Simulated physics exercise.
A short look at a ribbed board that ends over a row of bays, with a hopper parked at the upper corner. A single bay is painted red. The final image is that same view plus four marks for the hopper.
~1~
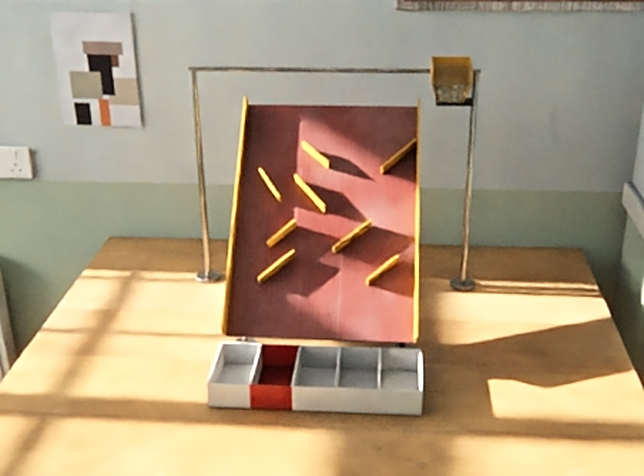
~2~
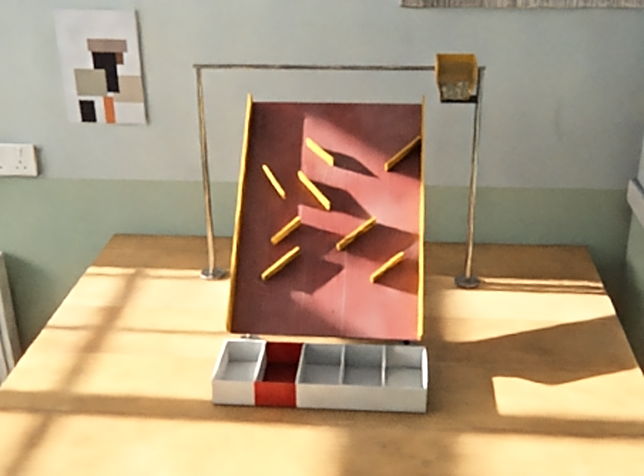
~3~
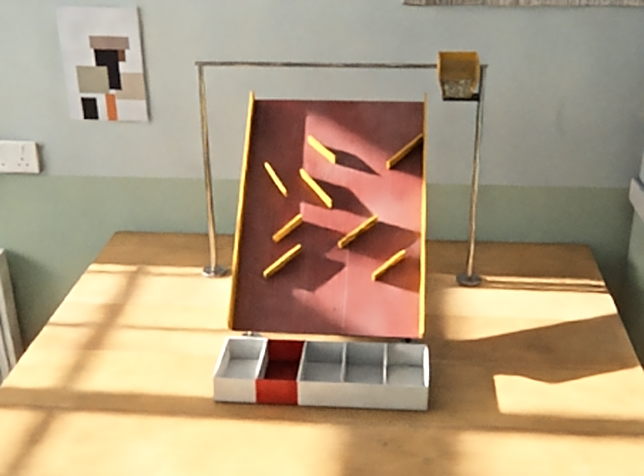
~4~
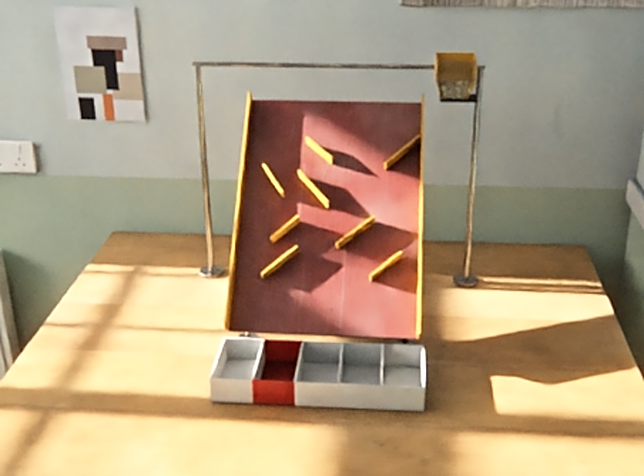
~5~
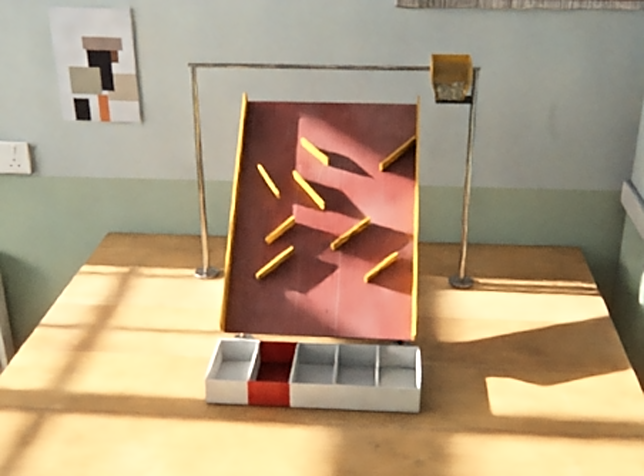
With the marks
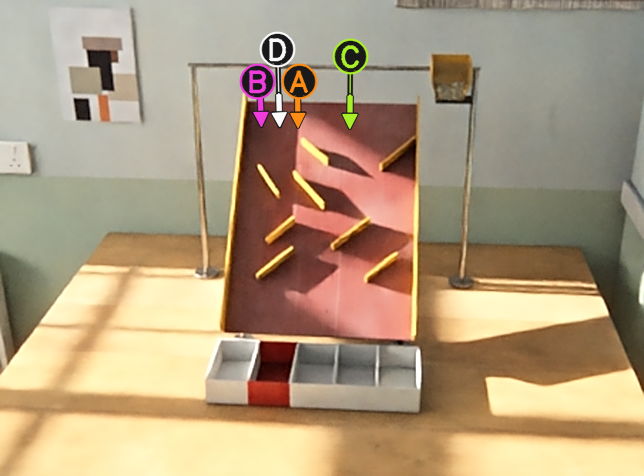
To begin with, a reddish sloped board with yellow ribs stands on a sunlit wooden table above five bays, one painted red, with a small yellow hopper at the upper right. The view drifts slightly, shifting the scene a little right and then back left, while nothing on the table visibly moves.
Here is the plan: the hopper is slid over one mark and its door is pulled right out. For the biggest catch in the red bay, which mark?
The answer is mark C.
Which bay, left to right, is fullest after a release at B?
It is the first one.
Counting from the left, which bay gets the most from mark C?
The second from the left.
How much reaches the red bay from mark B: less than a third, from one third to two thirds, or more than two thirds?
Mark B gives less than a third.
On the marked copy, mark A meets the board at (297, 122); mark B meets the board at (261, 121); mark C meets the board at (349, 123); mark D meets the board at (279, 121).
If A is chosen, a small part in the red bay, most in other bays, a stray few outside the box.
If B is chosen, a stray few in the red bay, nearly all in other bays.
If C is chosen, about two thirds in the red bay, about a third in other bays.
If D is chosen, a stray few in the red bay, nearly all in other bays.
